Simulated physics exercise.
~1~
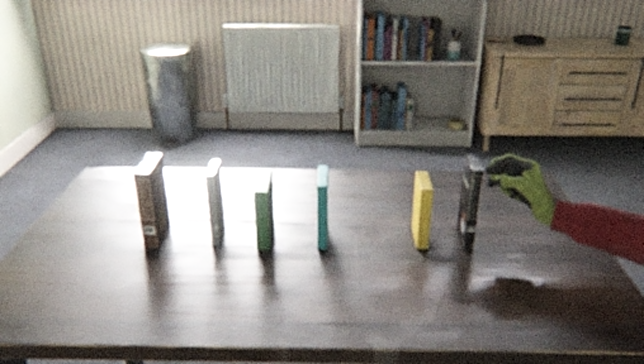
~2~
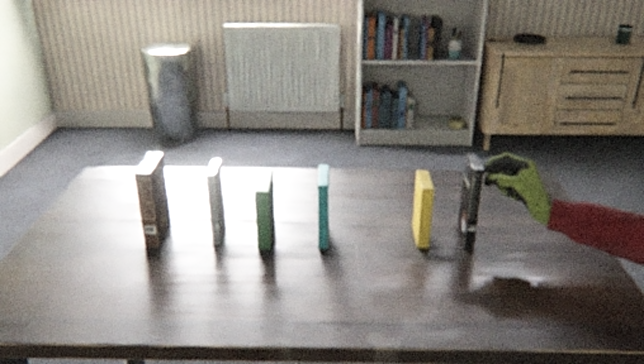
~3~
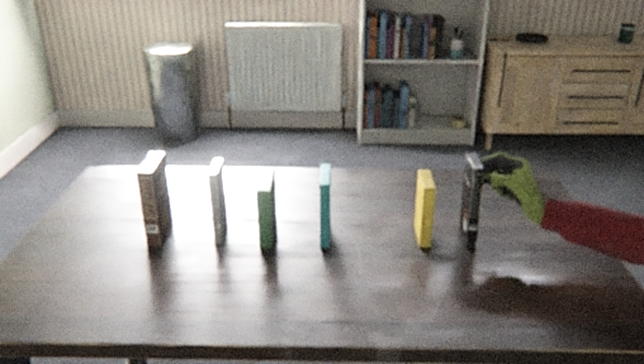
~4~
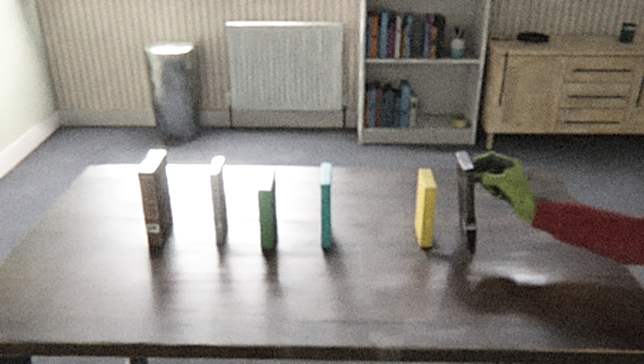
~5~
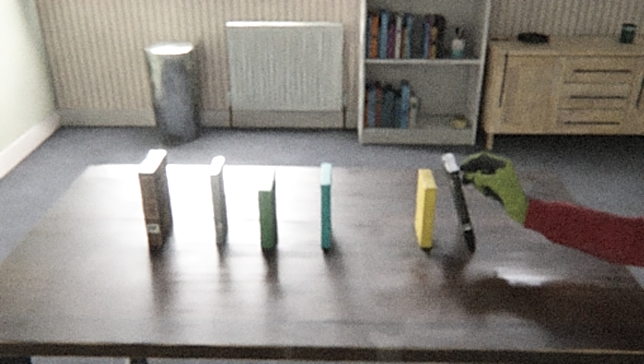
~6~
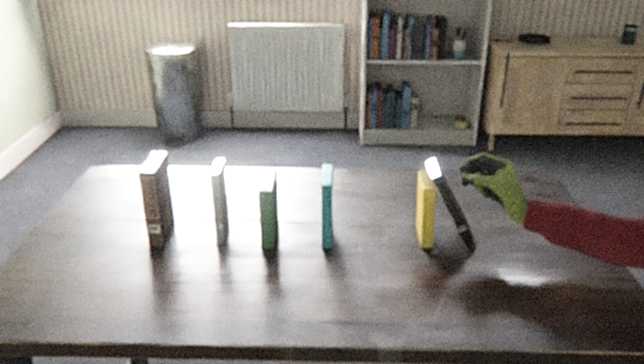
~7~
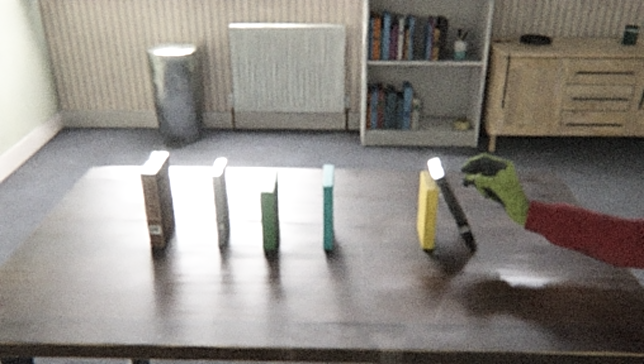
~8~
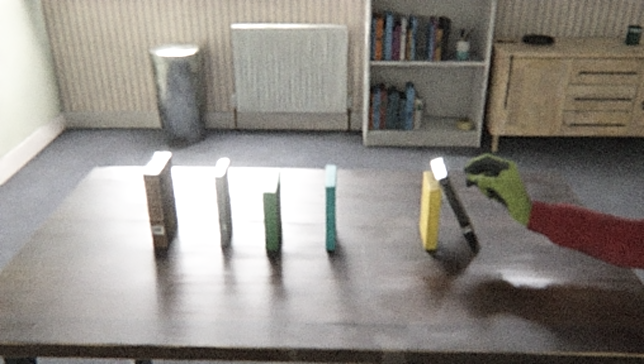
In a room with a radiator, a metal bin, a bookcase and a wooden sideboard along the back wall, a slightly swaying view looks down across a dark, shiny table. Six thin upright pieces stand in a spaced row, from left to right brown, grey, green, turquoise, yellow and black. A green-gloved hand with a red sleeve reaches in from the right to the top of the black packet. It tips the packet leftward until it leans over towards the yellow board. The black packet ends tilted against the yellow board, which stays standing, as do all the others.
